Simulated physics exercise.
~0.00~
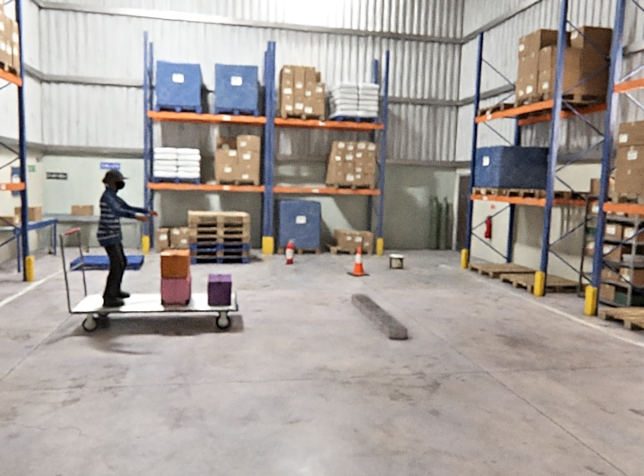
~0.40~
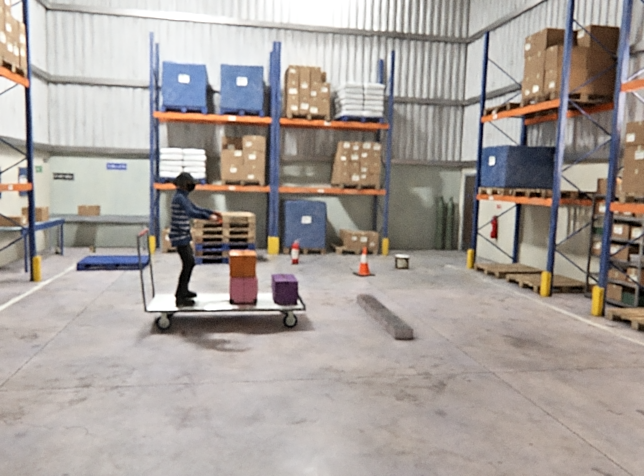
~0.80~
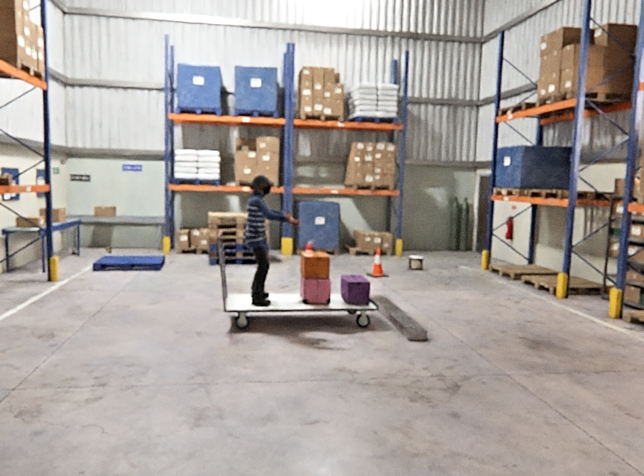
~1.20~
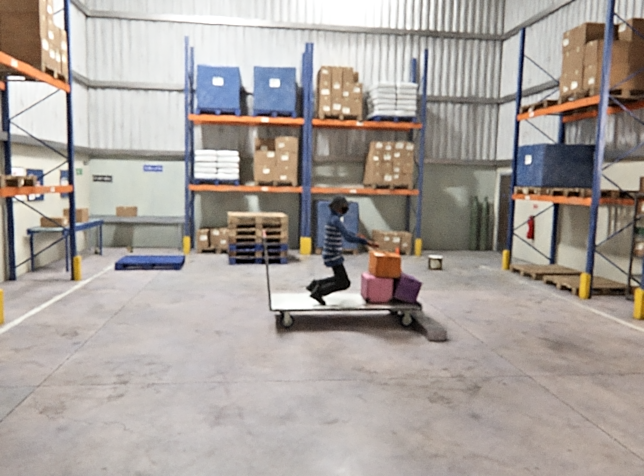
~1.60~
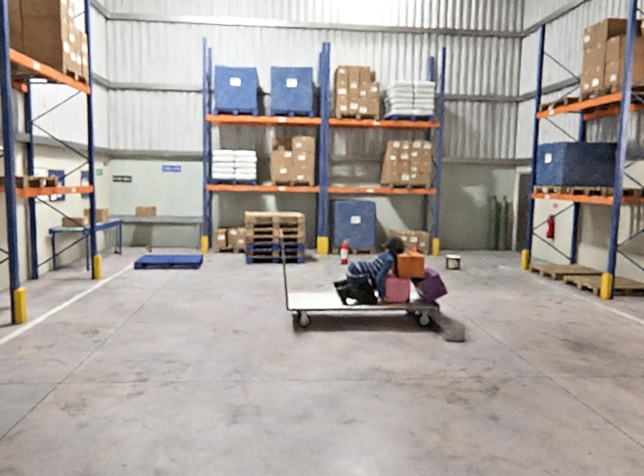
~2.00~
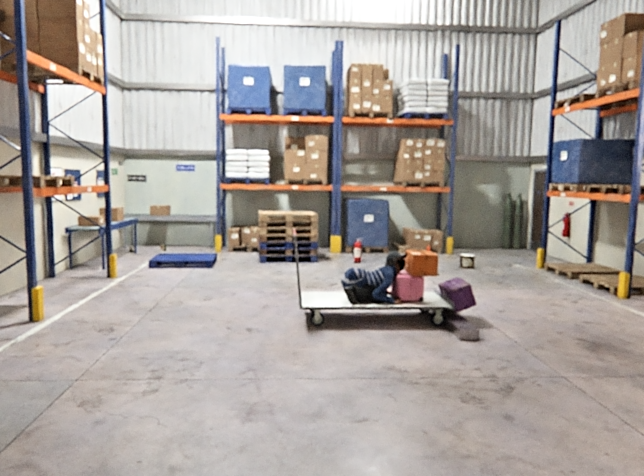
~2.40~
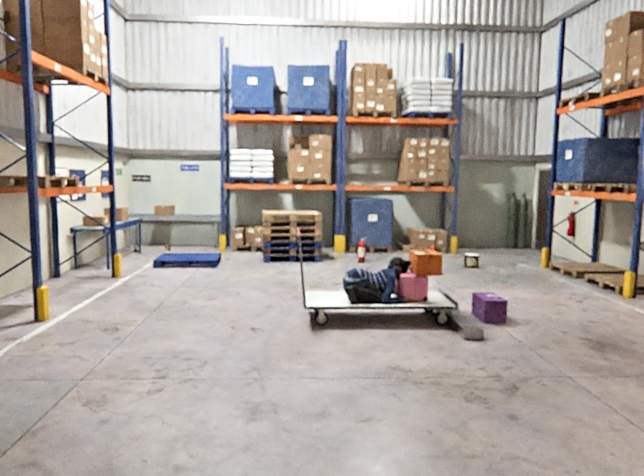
A person riding a cart falls forward at a floor beam as a purple box tumbles off.
